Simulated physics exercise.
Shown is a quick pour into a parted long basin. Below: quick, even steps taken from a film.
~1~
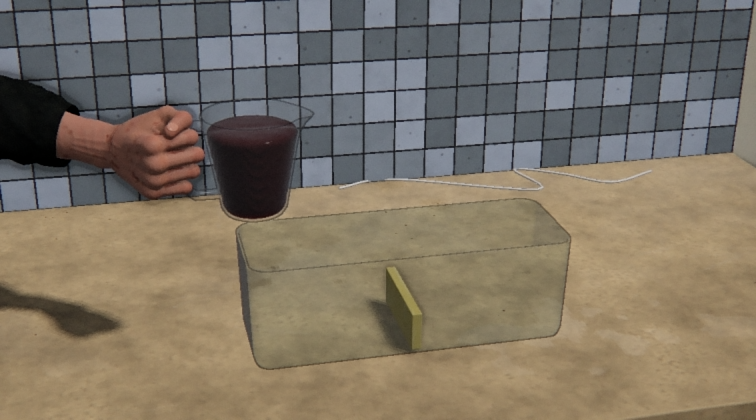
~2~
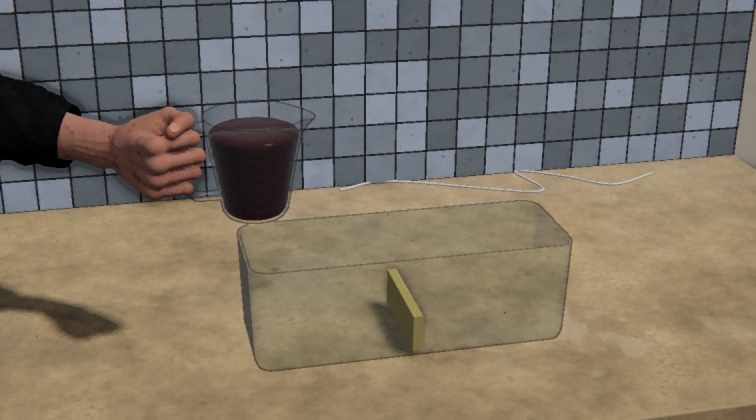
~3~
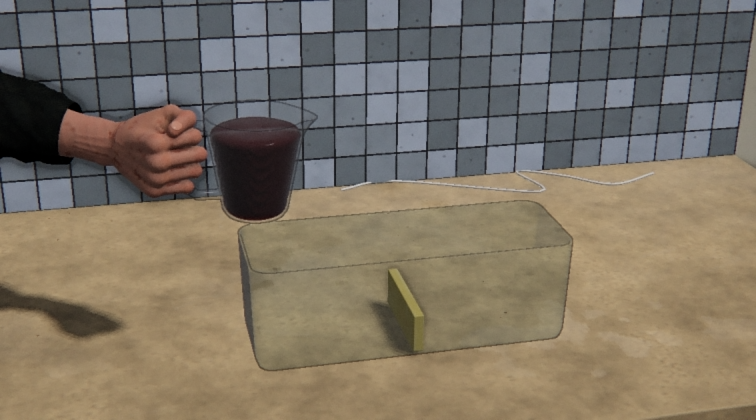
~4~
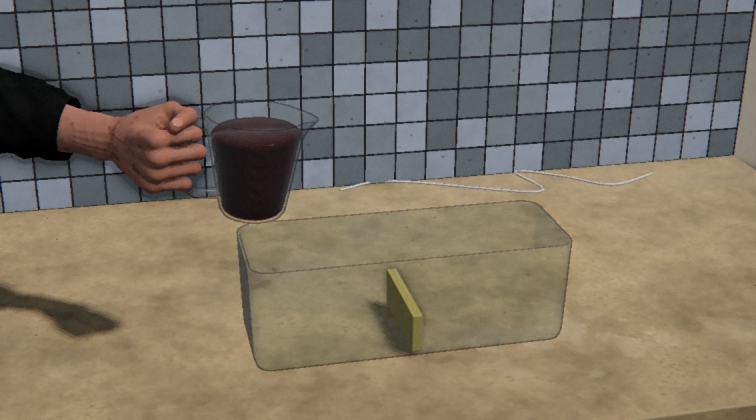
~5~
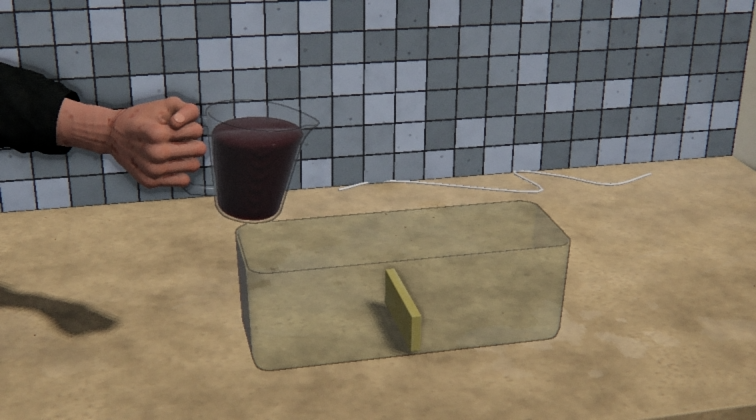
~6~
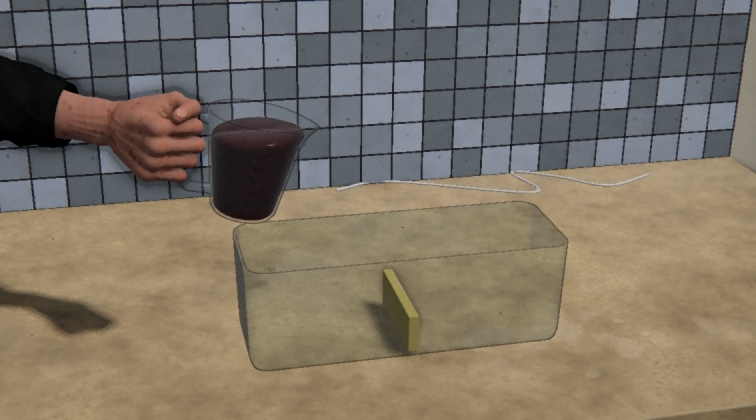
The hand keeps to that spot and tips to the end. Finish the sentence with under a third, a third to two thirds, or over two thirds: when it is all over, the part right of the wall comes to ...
When it is all over, the part right of the wall comes to under a third.
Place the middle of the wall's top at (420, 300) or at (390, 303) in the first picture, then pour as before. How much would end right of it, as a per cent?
Try one about 10 %, try two about 15 %.
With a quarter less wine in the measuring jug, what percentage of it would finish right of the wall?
It comes to near 5 per cent.
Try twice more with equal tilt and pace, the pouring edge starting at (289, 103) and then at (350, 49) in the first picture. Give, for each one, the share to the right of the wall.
Estimate, in order: 5 and 75 per cent.
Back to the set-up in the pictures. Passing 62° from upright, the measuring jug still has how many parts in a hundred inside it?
Around 75 percent remains.
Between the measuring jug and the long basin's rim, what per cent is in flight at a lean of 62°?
Estimate: Some 15 per cent.
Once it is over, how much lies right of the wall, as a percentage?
Some 5 per cent.
A moment on, the measuring jug is tipped part way and 73 per cent is still to pour, 12 is left of the wall and 0 right of it.
Next, the measuring jug is tipped on its side and 17 per cent is still to pour, 73 is left of the wall and 1 right of it.
Then the measuring jug is tipped right over and 0 per cent is still to pour, 96 is left of the wall and 3 right of it.
Later the measuring jug is tipped right over and 0 per cent is still to pour, 96 is left of the wall and 3 right of it.
Finally, 96 per cent lies left of the wall, 3 right of it and 1 outside.
